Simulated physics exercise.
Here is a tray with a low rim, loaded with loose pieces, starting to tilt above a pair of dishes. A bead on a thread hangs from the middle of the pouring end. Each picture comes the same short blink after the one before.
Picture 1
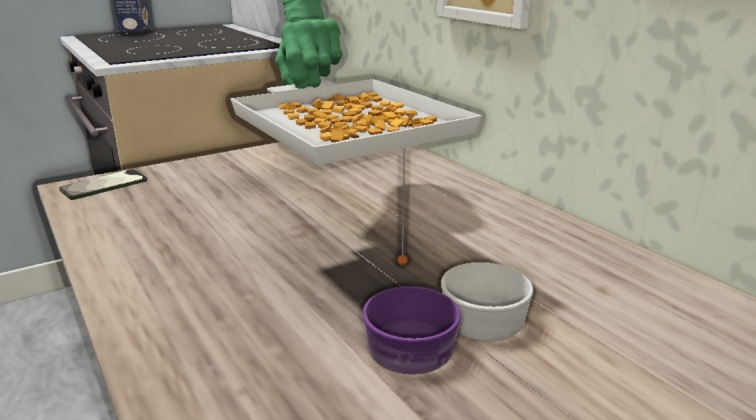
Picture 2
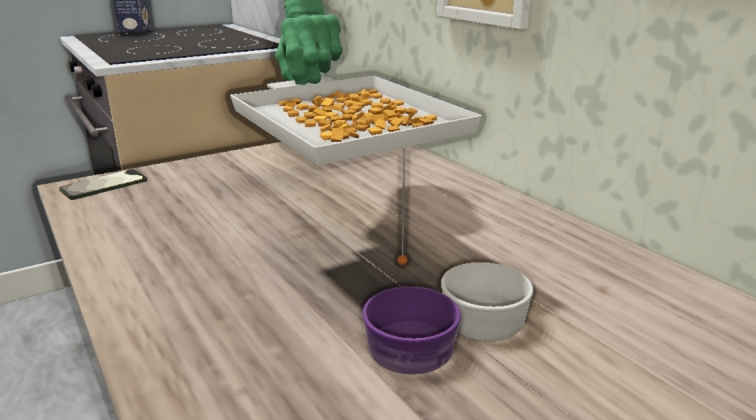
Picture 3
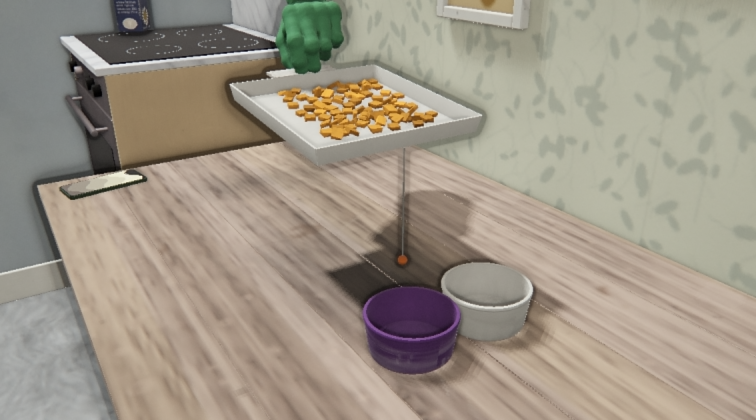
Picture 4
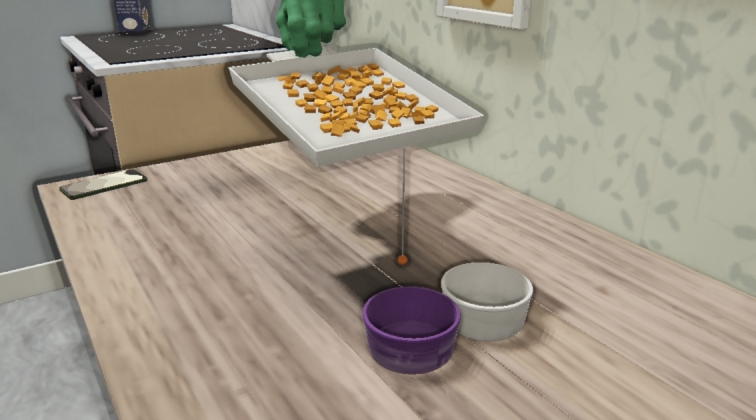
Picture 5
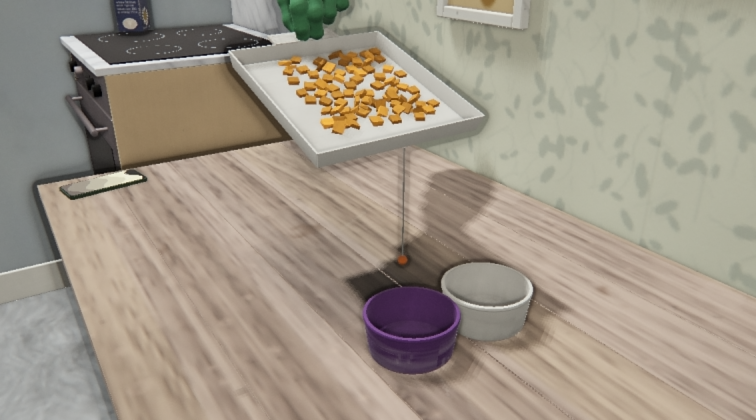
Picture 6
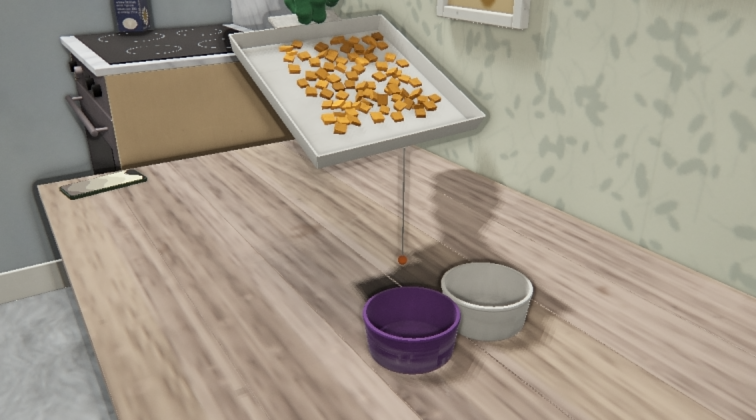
Above a wooden counter, a green-gloved hand raised the back of a white tray of small orange crackers, tilting it steadily toward the viewer, while the purple and white dishes below stayed still.
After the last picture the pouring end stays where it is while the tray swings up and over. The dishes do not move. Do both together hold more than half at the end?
The two hold more than half of the load.
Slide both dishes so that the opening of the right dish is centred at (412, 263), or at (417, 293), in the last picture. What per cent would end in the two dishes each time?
Near 10 % and 70 %.
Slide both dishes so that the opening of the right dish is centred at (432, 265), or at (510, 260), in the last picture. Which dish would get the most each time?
The first try: The left one. The second: The left-hand dish.
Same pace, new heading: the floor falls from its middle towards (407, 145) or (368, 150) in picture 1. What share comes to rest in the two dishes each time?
In turn 70 and 30 in a hundred.
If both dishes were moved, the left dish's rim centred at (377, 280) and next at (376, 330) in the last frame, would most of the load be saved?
One: Not half. Two: Most of it.
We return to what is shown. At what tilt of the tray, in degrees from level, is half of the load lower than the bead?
At some 120 degrees.
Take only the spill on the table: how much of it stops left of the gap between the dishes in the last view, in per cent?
Roughly 80 in a hundred.
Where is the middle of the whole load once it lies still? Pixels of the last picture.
Near (419, 338).
Just after the last frame, tray tipped steeply; almost all on the tray; about a tenth in the air.
A moment on, tray tipped past a quarter turn; roughly half on the tray; about a tenth in the left dish; just a few in the right dish; about a tenth outside both; roughly a third in the air.
Further on, tray tipped past a quarter turn; roughly a third in the left dish; roughly a quarter in the right dish; roughly a third outside both.
When it is over, tray tipped past a quarter turn; roughly a third in the left dish; roughly a quarter in the right dish; roughly a third outside both.
